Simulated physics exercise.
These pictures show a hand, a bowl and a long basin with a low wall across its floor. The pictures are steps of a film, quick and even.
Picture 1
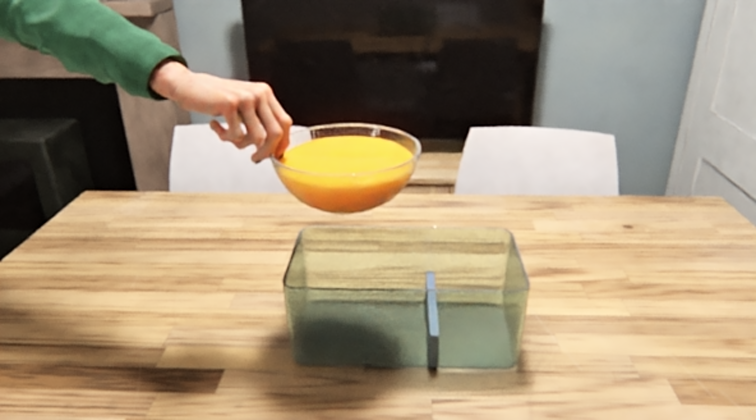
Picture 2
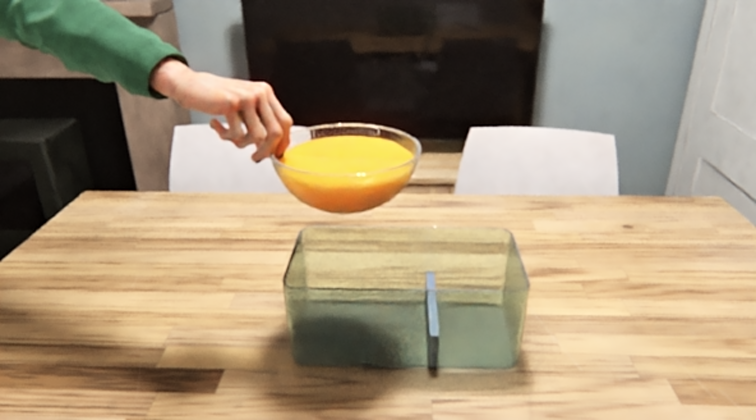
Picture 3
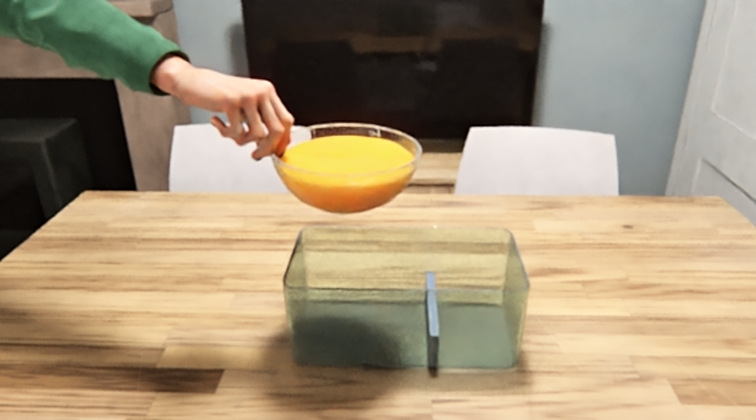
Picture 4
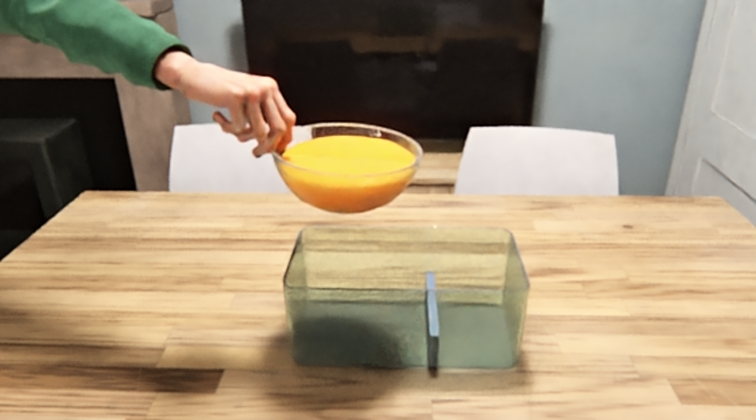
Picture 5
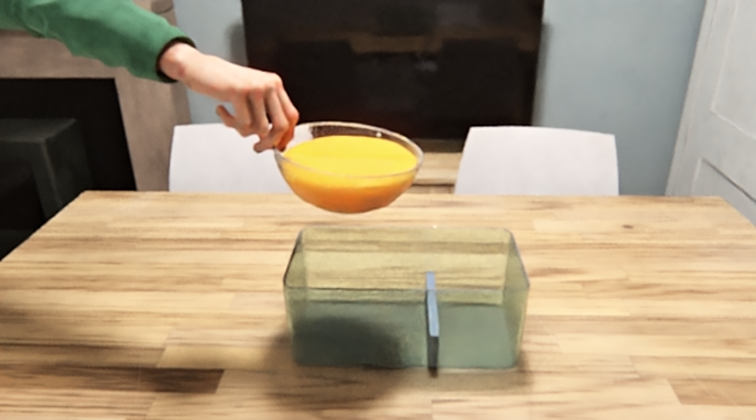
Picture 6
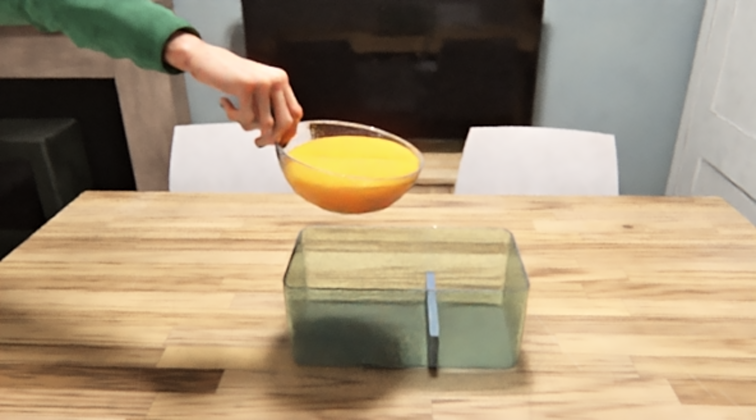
A hand in a green sleeve reaches in from the left, holding a clear glass bowl of orange-yellow liquid above a wooden table, seen from the front and slightly above in a room with white chairs and a dark screen behind. Below the bowl sits a long, see-through greenish basin with a low blue-grey wall across its floor. The hand first holds nearly still, then rises slightly and tilts the bowl gently toward the right, while the camera stays fixed.
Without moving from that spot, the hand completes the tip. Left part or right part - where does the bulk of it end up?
It is the part on the right.
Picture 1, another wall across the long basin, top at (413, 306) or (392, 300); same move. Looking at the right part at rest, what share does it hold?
In turn some 85 and 95 in a hundred.
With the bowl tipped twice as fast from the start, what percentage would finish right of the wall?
About 60 per cent.
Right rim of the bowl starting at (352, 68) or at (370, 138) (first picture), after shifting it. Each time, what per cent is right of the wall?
Estimate, in order: 30 and 30 per cent.
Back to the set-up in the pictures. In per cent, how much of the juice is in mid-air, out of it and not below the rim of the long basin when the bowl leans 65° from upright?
It's close to 30 per cent.
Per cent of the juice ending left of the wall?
Some 20 per cent.
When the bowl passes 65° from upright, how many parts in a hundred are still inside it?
I'd put it at some 30 in a hundred.
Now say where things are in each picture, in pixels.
In the first frame, tilt 0°; pouring edge (420, 149); surface from (278, 156) to (415, 157); the long basin's rim runs from (292, 255) to (520, 258); the wall's top is at (432, 301).
In the second frame, tilt 0°; pouring edge (420, 150); surface from (278, 156) to (415, 157).
In the third frame, tilt 2°; pouring edge (420, 151); surface from (279, 155) to (415, 158).
In the fourth frame, tilt 4°; pouring edge (421, 154); surface from (280, 155) to (416, 159).
In the fifth frame, tilt 7°; pouring edge (422, 158); surface from (281, 154) to (418, 161).
In the sixth frame, tilt 11°; pouring edge (423, 163); surface from (284, 154) to (420, 160).
A moment on, the tilt is 65° and 32 per cent is still to pour, 1 is left of the wall and 36 right of it.
Next, the tilt is 102° and 0 per cent is still to pour, 20 is left of the wall and 79 right of it.
Then the tilt is 112° and 0 per cent is still to pour, 22 is left of the wall and 78 right of it.
Later the tilt is 112° and 0 per cent is still to pour, 22 is left of the wall and 78 right of it.
Finally, 22 per cent lies left of the wall, 78 right of it and 0 outside.
